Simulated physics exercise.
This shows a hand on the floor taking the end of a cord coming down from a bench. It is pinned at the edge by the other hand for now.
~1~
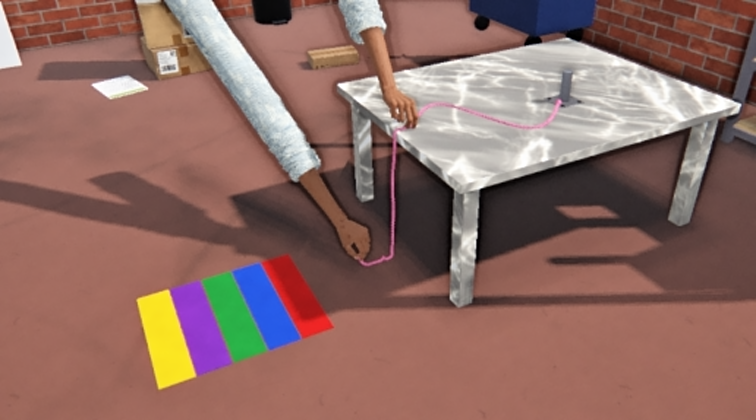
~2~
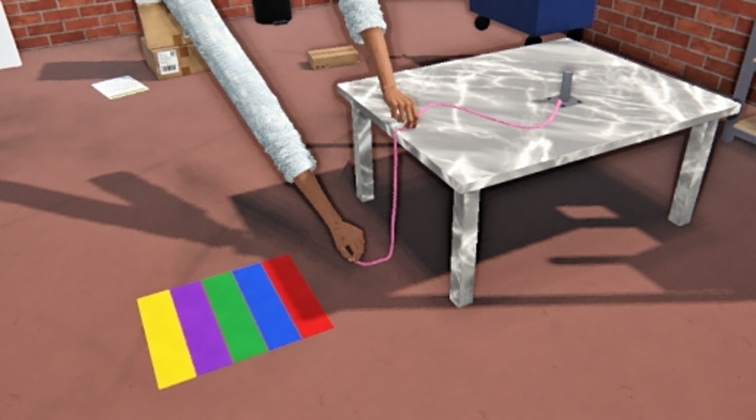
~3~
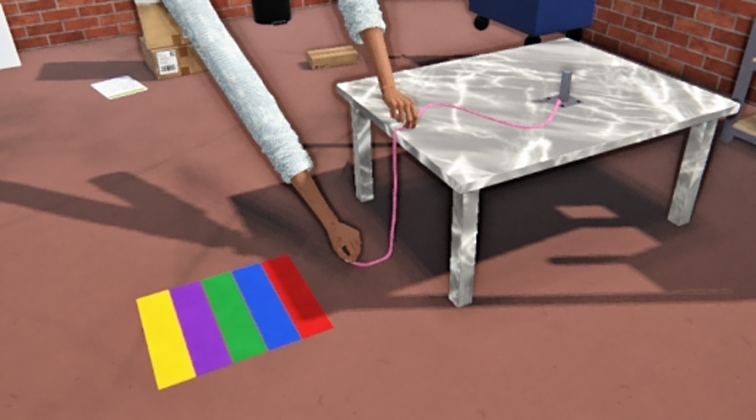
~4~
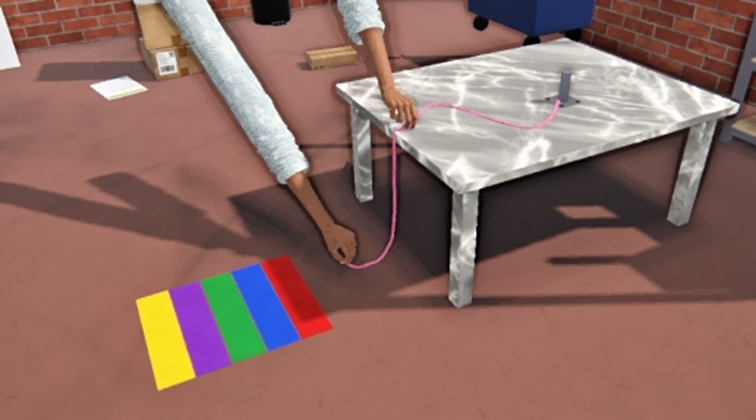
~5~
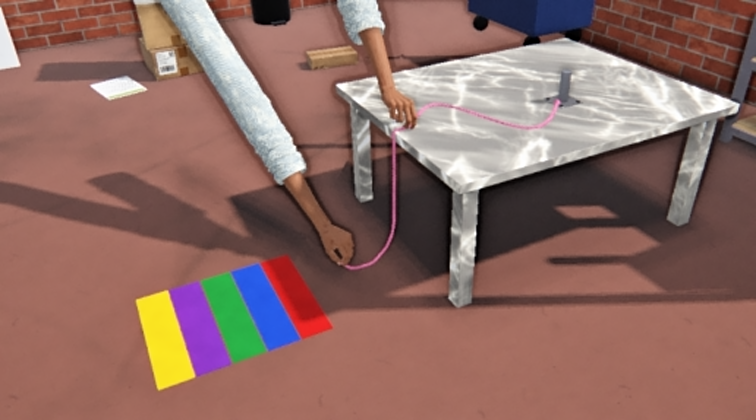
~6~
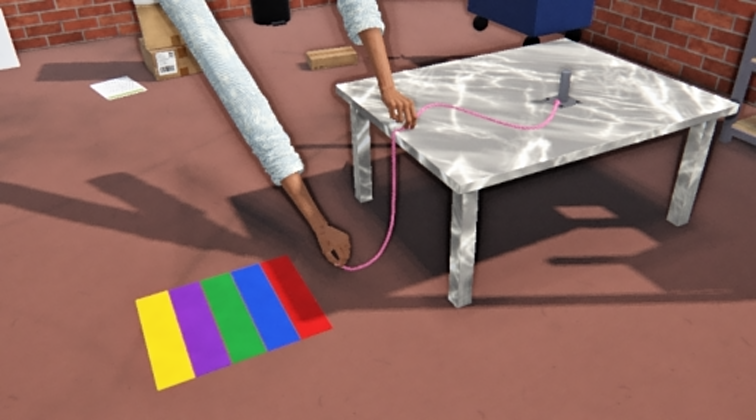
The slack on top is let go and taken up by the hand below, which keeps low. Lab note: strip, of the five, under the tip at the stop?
Yellow.
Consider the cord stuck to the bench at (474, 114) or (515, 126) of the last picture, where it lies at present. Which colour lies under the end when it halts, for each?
It ends on green the first time and on purple the second time.
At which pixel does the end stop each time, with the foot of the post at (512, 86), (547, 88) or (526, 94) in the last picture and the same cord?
Roughly (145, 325), then (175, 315), then (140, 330).
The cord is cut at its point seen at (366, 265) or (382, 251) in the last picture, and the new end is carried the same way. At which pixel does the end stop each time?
You'd find it around (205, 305) the first time and around (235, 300) the second.
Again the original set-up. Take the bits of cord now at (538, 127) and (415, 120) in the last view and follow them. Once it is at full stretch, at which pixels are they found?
End: (499, 114) and then (354, 169).
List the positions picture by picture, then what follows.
In the first frame, end (359, 258); red (310, 318); blue (277, 329); green (244, 340); purple (209, 352); yellow (173, 364).
In the second frame, end (353, 260); cord through (554, 115) (504, 123) (444, 105) (412, 126) (395, 183) (393, 240).
In the third frame, end (350, 261).
In the fourth frame, end (345, 263); cord through (552, 115) (503, 123) (442, 105) (411, 127) (394, 183) (392, 240).
In the fifth frame, end (342, 263).
In the sixth frame, end (339, 265); cord through (552, 116) (503, 123) (442, 105) (411, 127) (394, 183) (386, 242).
A little later, end near (211, 305); over green.
Next, end near (181, 315); over purple.
When it is tight, end near (162, 321); over yellow. The end stops over the yellow strip.
